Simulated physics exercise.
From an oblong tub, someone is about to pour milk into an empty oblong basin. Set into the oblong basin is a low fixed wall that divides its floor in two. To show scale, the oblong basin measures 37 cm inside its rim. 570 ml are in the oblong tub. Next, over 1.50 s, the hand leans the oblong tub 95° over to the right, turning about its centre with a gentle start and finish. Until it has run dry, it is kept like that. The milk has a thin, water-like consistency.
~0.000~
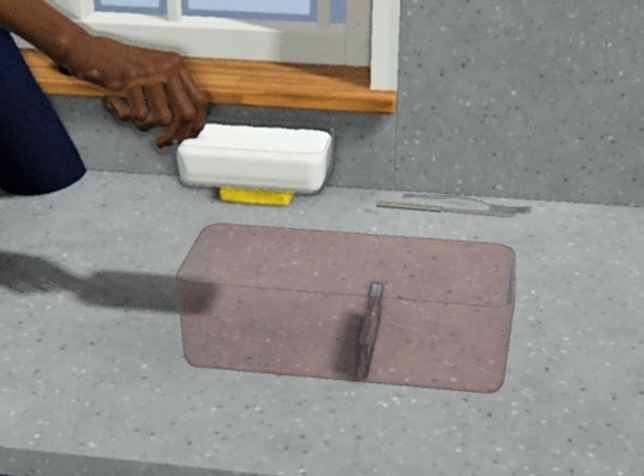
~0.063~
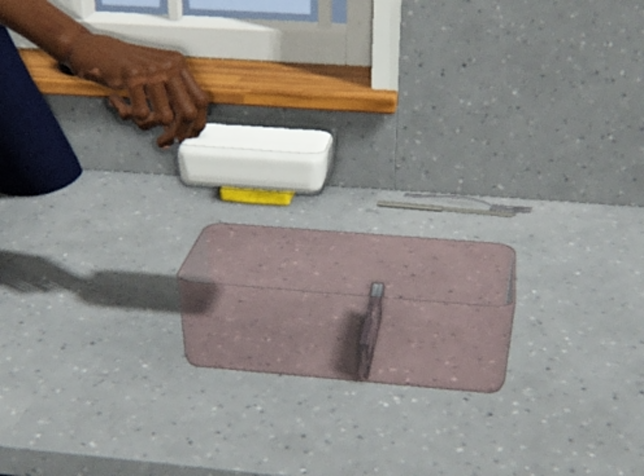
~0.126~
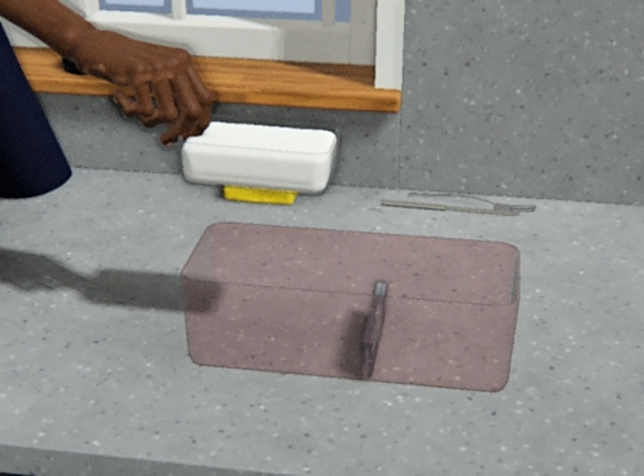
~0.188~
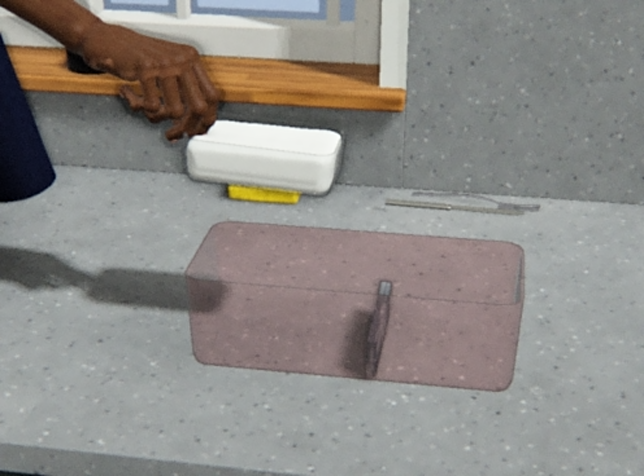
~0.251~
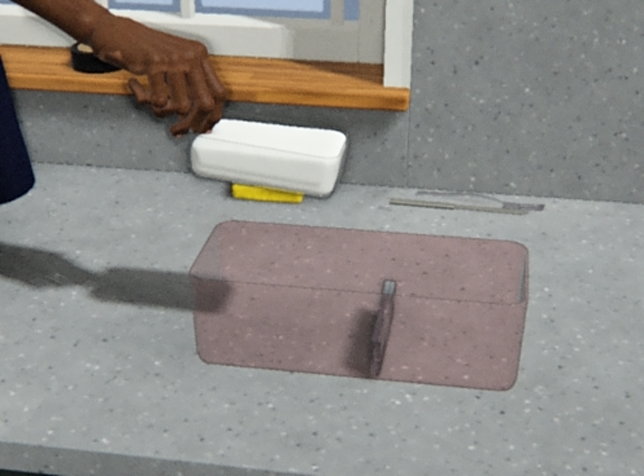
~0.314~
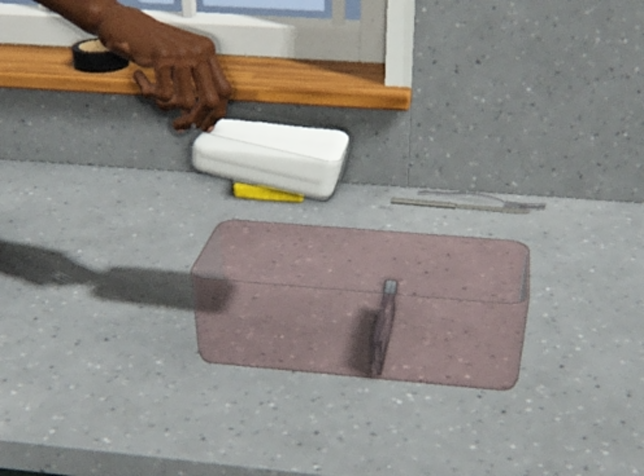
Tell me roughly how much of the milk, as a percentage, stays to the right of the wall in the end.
Around 67 per cent stays on the right.
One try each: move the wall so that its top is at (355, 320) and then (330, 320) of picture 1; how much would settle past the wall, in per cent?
I'd put it at about 75 per cent for the first and about 80 per cent for the second.
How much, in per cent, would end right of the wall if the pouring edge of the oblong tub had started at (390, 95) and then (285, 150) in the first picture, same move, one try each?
85 per cent first, 0 per cent second.
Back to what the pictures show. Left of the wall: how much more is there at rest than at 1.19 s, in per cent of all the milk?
Some 10 per cent.
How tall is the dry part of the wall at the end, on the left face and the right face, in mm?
Measured: Left around 40 mm, right around 28 mm.
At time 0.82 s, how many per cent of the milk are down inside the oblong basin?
Near 38 in a hundred.
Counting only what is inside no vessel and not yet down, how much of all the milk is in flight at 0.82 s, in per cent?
I'd say close to 34 per cent.
Then, 0.82 s in, the tilt is 54° and 28 per cent is still to pour, 5 is left of the wall and 33 right of it.
Then, 1.19 s in, the tilt is 85° and 7 per cent is still to pour, 22 is left of the wall and 67 right of it.
Then, 1.58 s in, the tilt is 95° and 1 per cent is still to pour, 30 is left of the wall and 67 right of it.
Then, 2.00 s in, the tilt is 95° and 0 per cent is still to pour, 31 is left of the wall and 67 right of it.
Finally, 31 per cent lies left of the wall, 67 right of it and 2 outside.
